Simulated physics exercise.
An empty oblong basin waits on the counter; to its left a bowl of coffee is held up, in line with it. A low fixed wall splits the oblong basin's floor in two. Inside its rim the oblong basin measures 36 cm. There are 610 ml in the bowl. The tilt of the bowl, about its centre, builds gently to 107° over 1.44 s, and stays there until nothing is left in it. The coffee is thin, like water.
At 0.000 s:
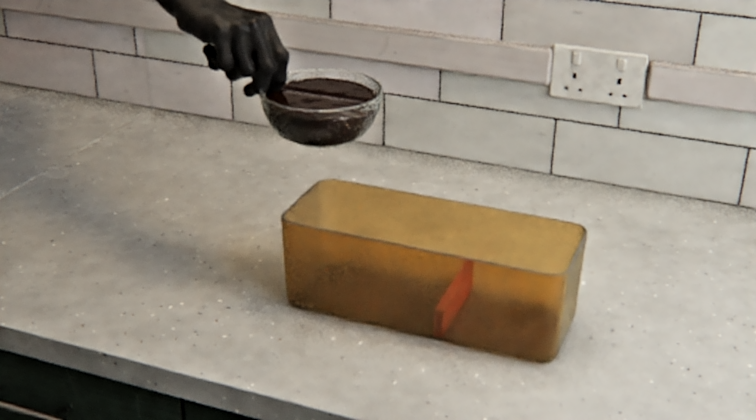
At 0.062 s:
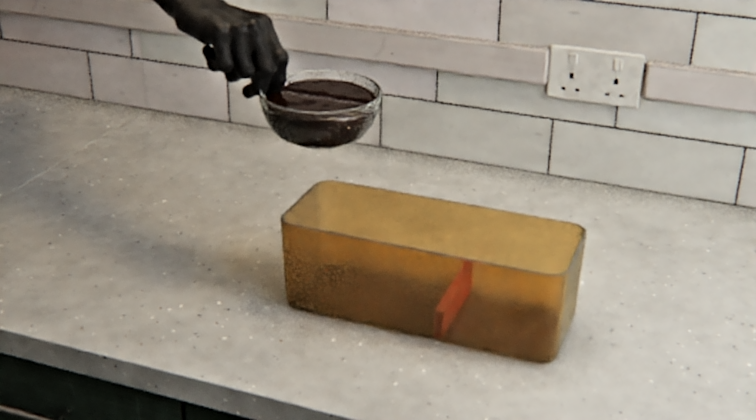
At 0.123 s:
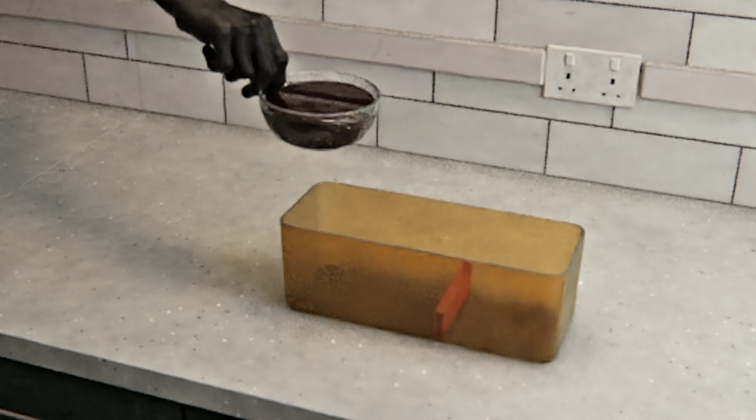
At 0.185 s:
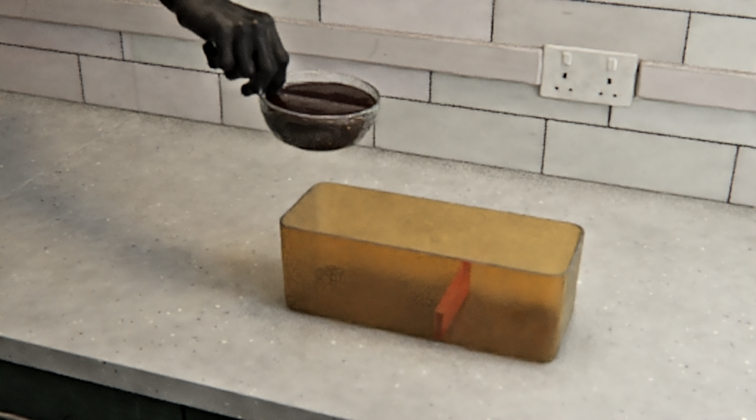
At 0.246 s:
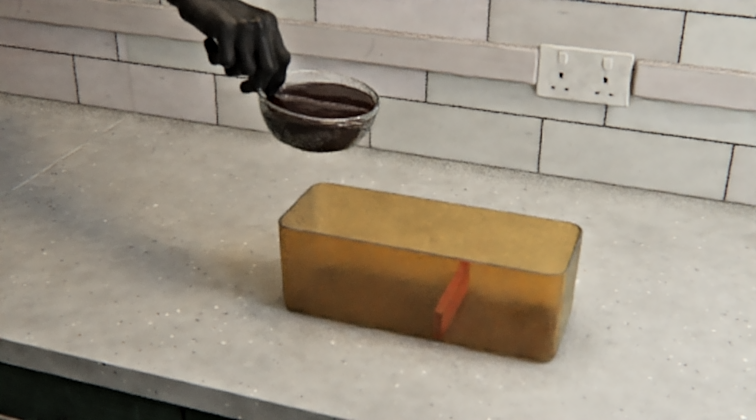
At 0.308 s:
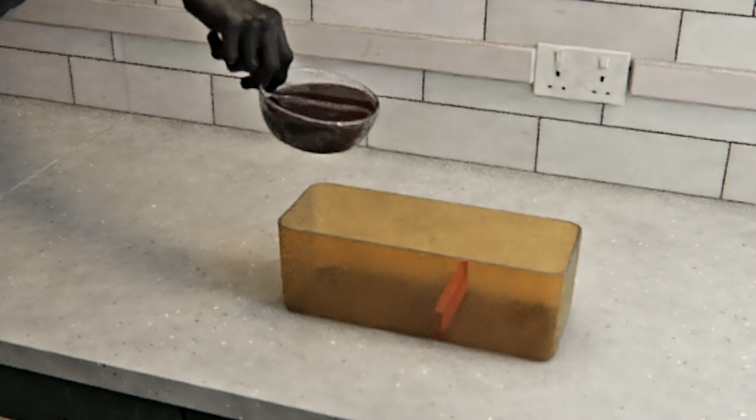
A dark hand holds a glass bowl of dark liquid and gently tilts it rightward.
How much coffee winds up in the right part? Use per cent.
About 4 per cent.
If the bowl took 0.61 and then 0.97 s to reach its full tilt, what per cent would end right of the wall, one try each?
First 15, then 5 per cent.
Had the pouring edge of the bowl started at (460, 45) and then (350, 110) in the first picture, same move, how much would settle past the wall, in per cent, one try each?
First 90, then 5 per cent.
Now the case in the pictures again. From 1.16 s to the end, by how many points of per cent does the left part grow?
Some 3 per cent.
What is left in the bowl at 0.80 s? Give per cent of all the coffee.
Some 34 per cent.
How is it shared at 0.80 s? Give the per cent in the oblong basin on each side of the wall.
Some 34 per cent left and 0 right.
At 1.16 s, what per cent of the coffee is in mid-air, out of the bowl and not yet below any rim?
Near 4 in a hundred.
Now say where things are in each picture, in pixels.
It leans 0°; its right rim is at (377, 99); the coffee meets the walls at (272, 87) and (377, 103); the oblong basin's rim runs from (300, 199) to (577, 252); the wall's top is at (455, 286), in the first picture.
It leans 0°; its right rim is at (376, 101); the coffee meets the walls at (271, 88) and (375, 105), in the second picture.
It leans 2°; its right rim is at (376, 104); the coffee meets the walls at (271, 90) and (375, 107), in the third picture.
It leans 4°; its right rim is at (376, 107); the coffee meets the walls at (271, 91) and (375, 108), in the fourth picture.
It leans 8°; its right rim is at (375, 111); the coffee meets the walls at (269, 92) and (375, 109), in the fifth picture.
It leans 12°; its right rim is at (375, 115); the coffee meets the walls at (270, 93) and (376, 110), in the sixth picture.
By 0.80 s the tilt is 63° and 35 per cent is still to pour, 34 is left of the wall and 0 right of it.
By 1.16 s the tilt is 97° and 1 per cent is still to pour, 92 is left of the wall and 3 right of it.
By 1.53 s the tilt is 107° and 0 per cent is still to pour, 95 is left of the wall and 4 right of it.
By 1.94 s the tilt is 107° and 0 per cent is still to pour, 95 is left of the wall and 4 right of it.
At rest 95 per cent lies left of the wall, 4 right of it and 1 outside.
